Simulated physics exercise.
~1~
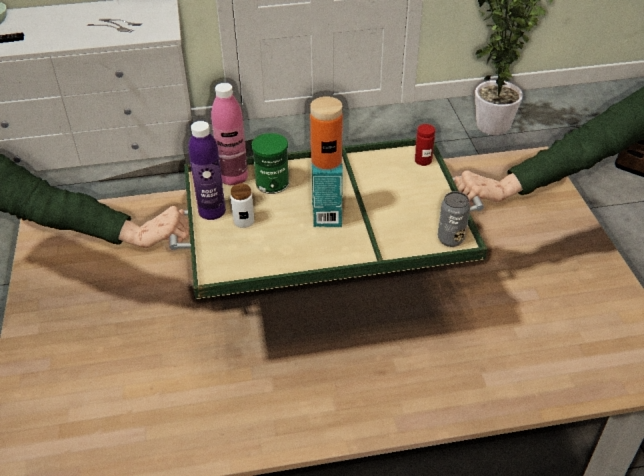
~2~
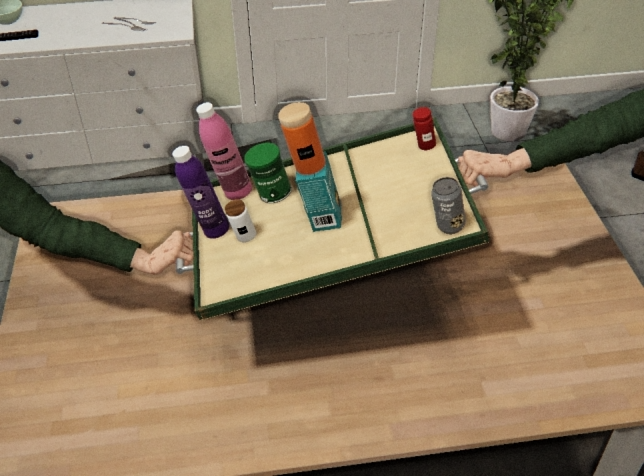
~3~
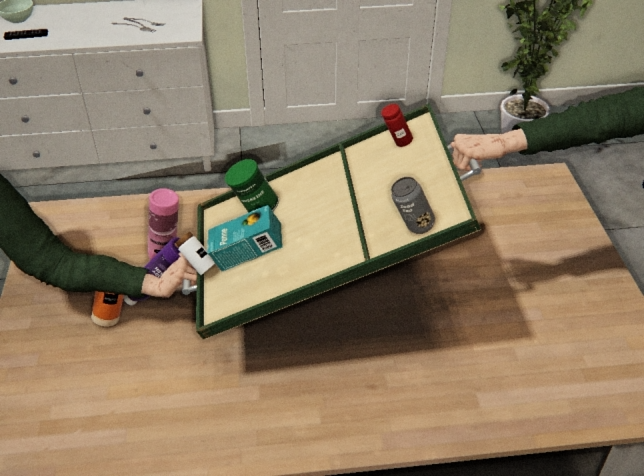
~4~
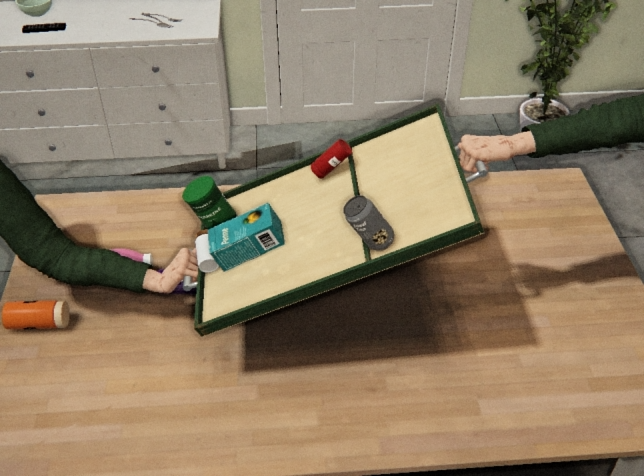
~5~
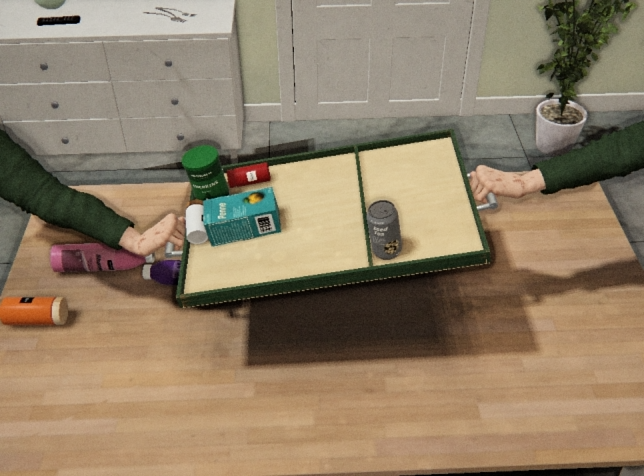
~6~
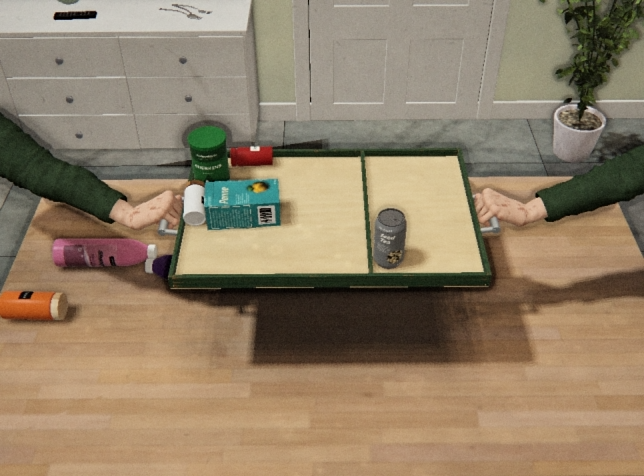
A serving tray of containers held in two hands tips steeply down to the left, and the pink bottle, purple bottle and orange jar fall off; the hands level it again, leaving the red shaker, turquoise carton and white shaker lying on it, the green tin and grey can upright.
